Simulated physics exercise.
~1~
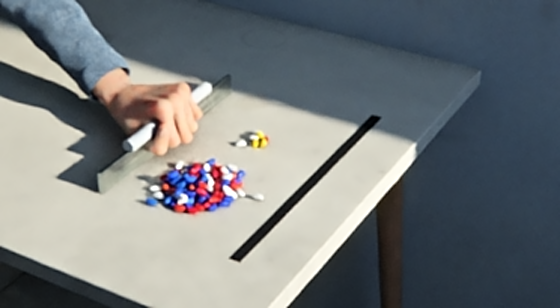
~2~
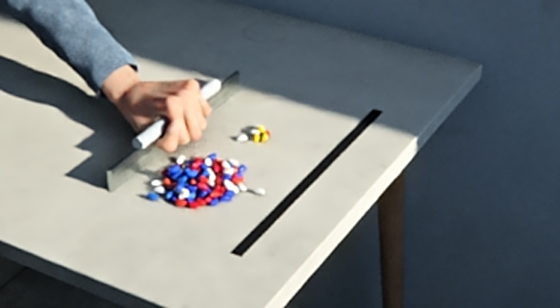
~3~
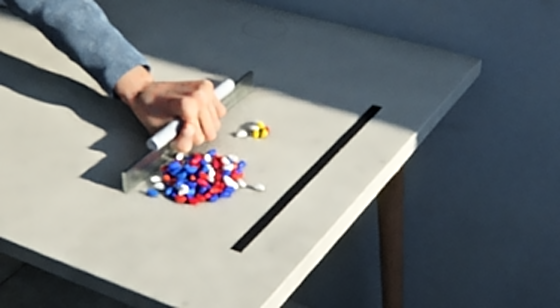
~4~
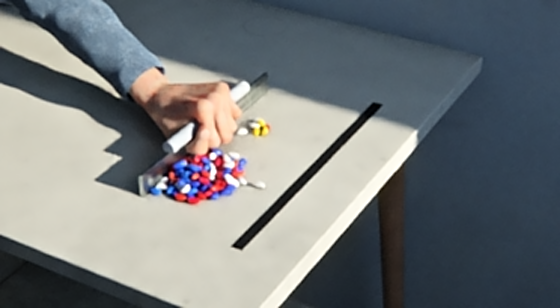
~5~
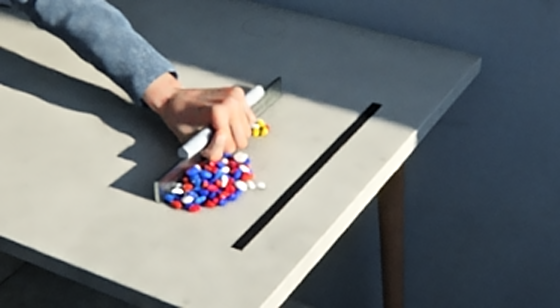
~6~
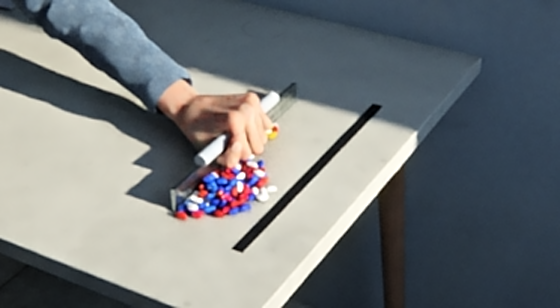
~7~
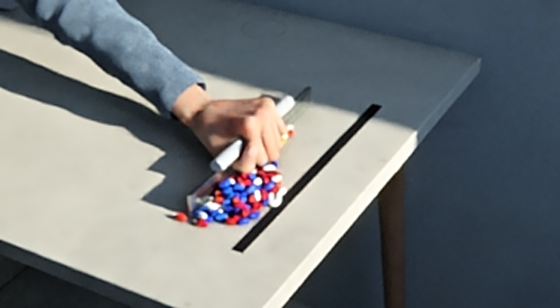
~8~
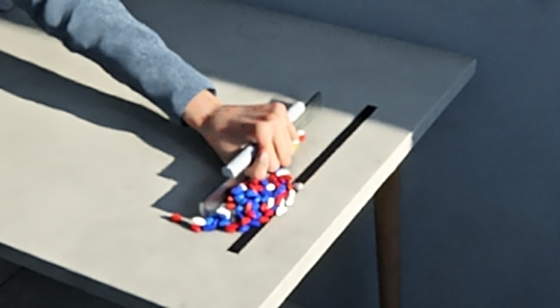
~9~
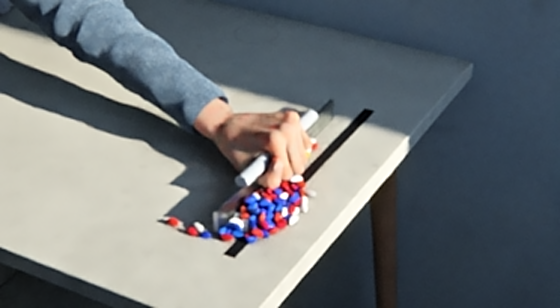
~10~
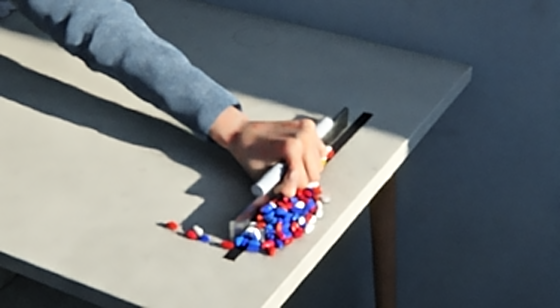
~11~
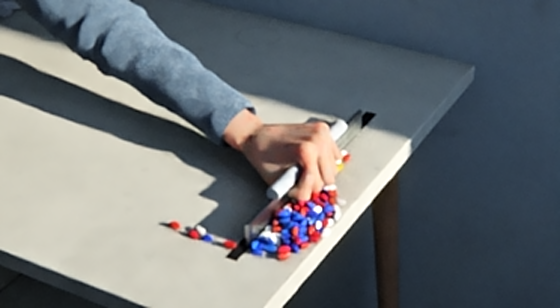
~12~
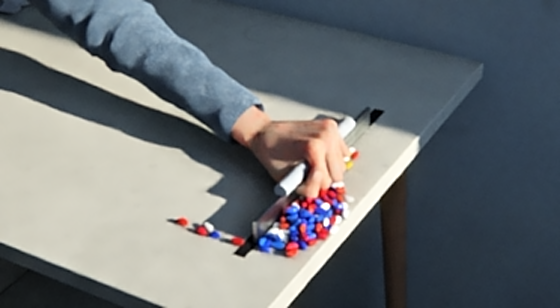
At first, a hand in a blue-grey sleeve holds a scraper with a white grip on a pale table, behind a heap of red, white and blue bits and a smaller yellow and white cluster farther back. The scraper slides right toward the heap while both piles sit still. It meets the near heap and pushes it along, then carries the far cluster too. The bits bunch up and cross the black tape, while a few trail behind on the left. Finally the blade stops at the tape, with both portions still on the table, near its front edge.
